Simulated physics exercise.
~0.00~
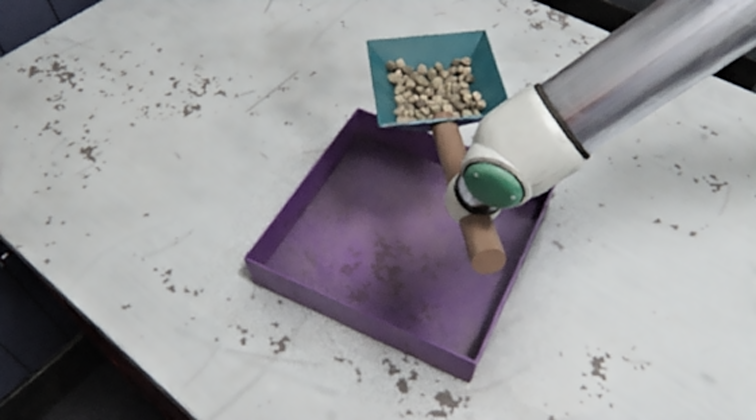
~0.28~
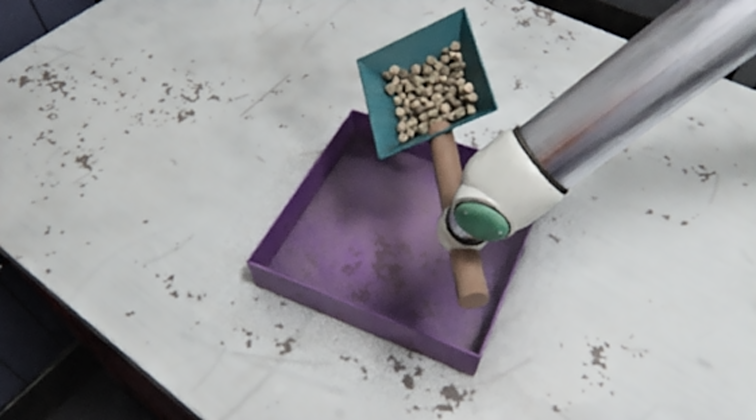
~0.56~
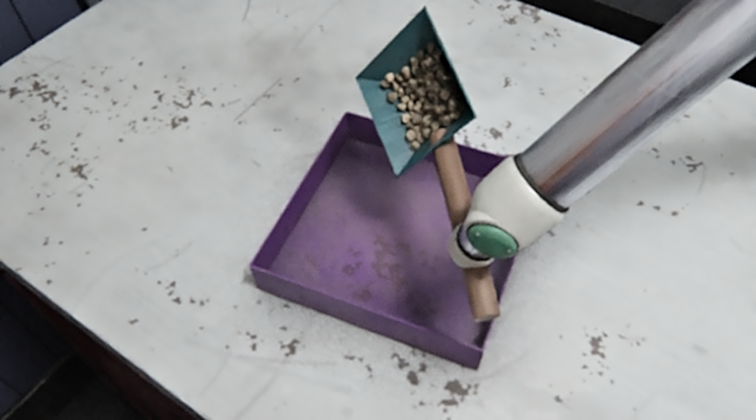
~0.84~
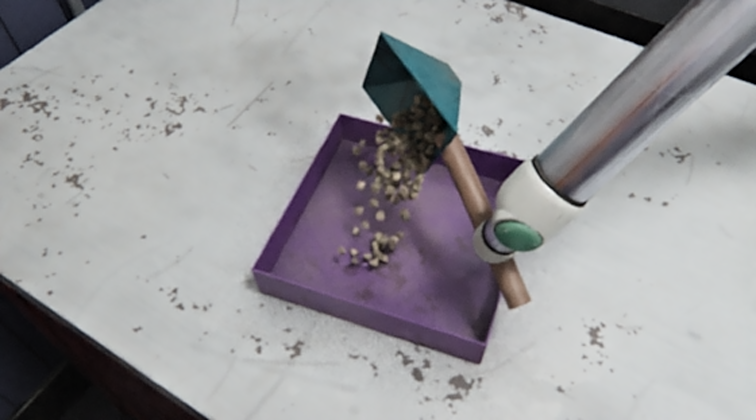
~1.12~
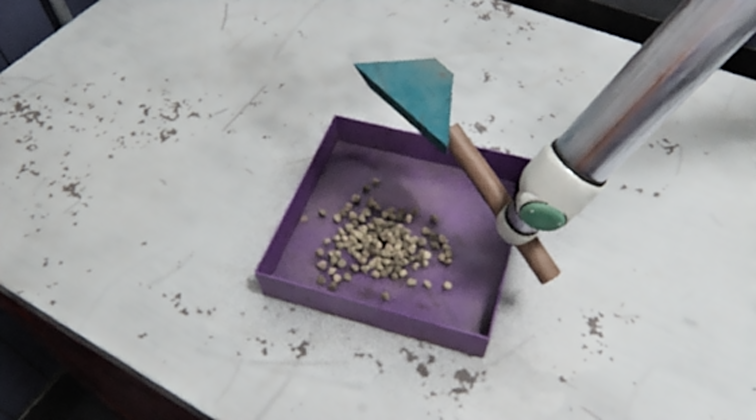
On a pale, worn tabletop with scattered dark flecks and chips, a robotic arm grips the wooden handle of a teal scoop filled with small beige pieces of grit. The scoop hangs over the far edge of a shallow, empty purple tray. The arm steadily tips it sideways, and the pieces bunch toward the lower side without falling. As the scoop tilts steeply, they spill in a loose stream and begin gathering in the tray. The scoop keeps turning until its underside shows, and the grit ends up spread in a low, scattered heap across the tray's floor.
